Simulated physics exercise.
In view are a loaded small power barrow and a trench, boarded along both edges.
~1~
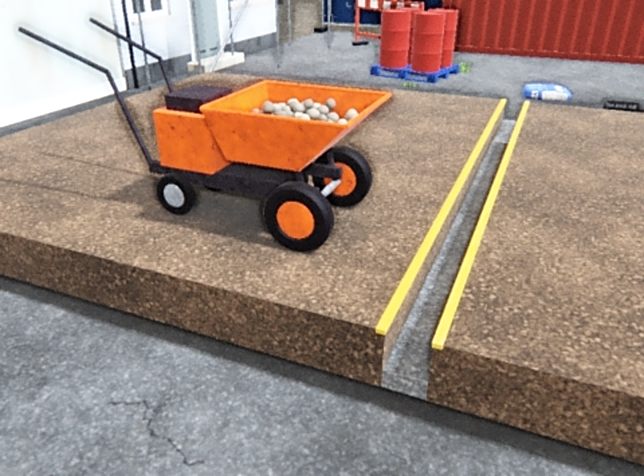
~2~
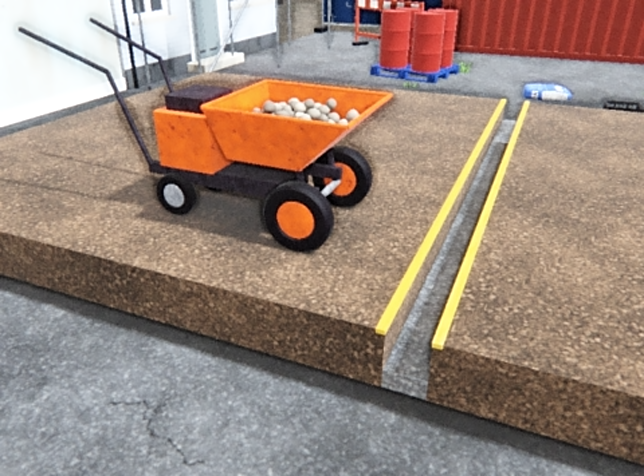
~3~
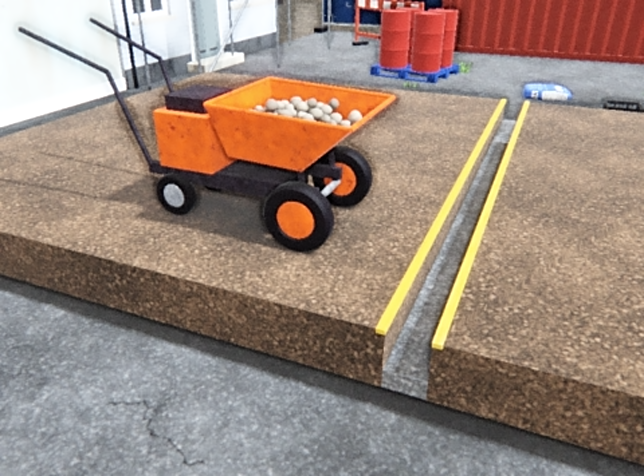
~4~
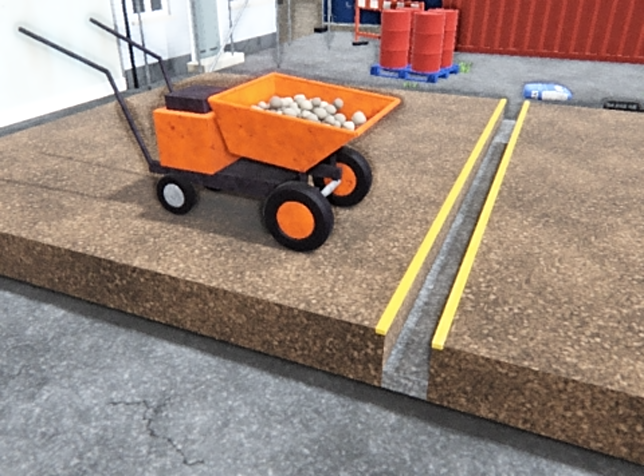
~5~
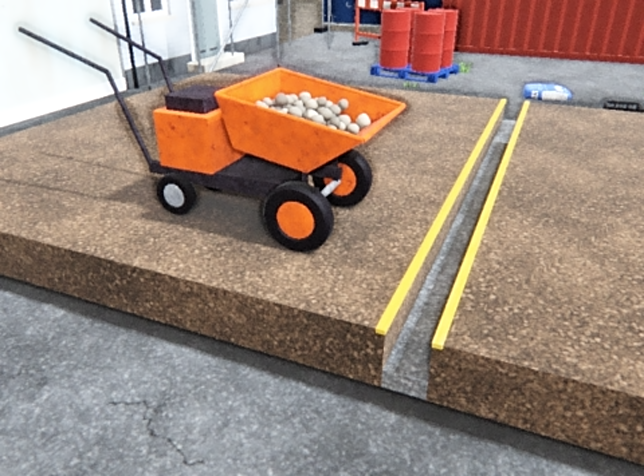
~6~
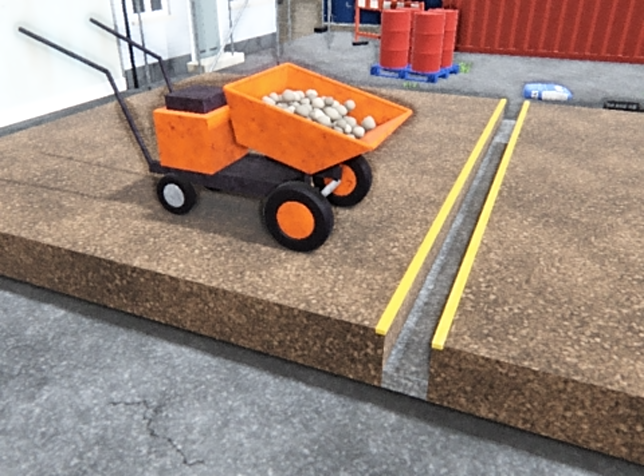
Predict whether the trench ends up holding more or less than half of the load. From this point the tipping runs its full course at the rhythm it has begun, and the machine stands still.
Outside the trench is the minority of the load.
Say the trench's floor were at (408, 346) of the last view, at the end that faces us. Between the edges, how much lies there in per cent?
About 50 per cent.
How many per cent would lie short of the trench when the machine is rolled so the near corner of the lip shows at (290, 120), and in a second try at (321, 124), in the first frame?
The first stop gives 50 per cent; the second gives 20 per cent.
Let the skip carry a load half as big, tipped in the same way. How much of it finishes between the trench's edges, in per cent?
About 100 %.
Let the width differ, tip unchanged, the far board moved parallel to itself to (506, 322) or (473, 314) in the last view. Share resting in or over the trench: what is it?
100 % then 90 %, roughly.
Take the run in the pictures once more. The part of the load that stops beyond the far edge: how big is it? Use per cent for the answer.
Estimate: Some 5 percent.
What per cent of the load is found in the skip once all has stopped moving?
Result: Close to 5 per cent.
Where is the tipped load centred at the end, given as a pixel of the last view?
At about (446, 267).
Just after the last frame, skip tipped steeply; every one in the skip.
A moment on, skip tipped right over; the larger part in the skip; just a few short of the trench; roughly a quarter in or heaped over the trench.
Further on, skip tipped right over; about a tenth in the skip; just a few short of the trench; the larger part in or heaped over the trench; about a tenth beyond it.
When it is over, skip tipped right over; about a tenth in the skip; about a tenth short of the trench; the larger part in or heaped over the trench; about a tenth beyond it.
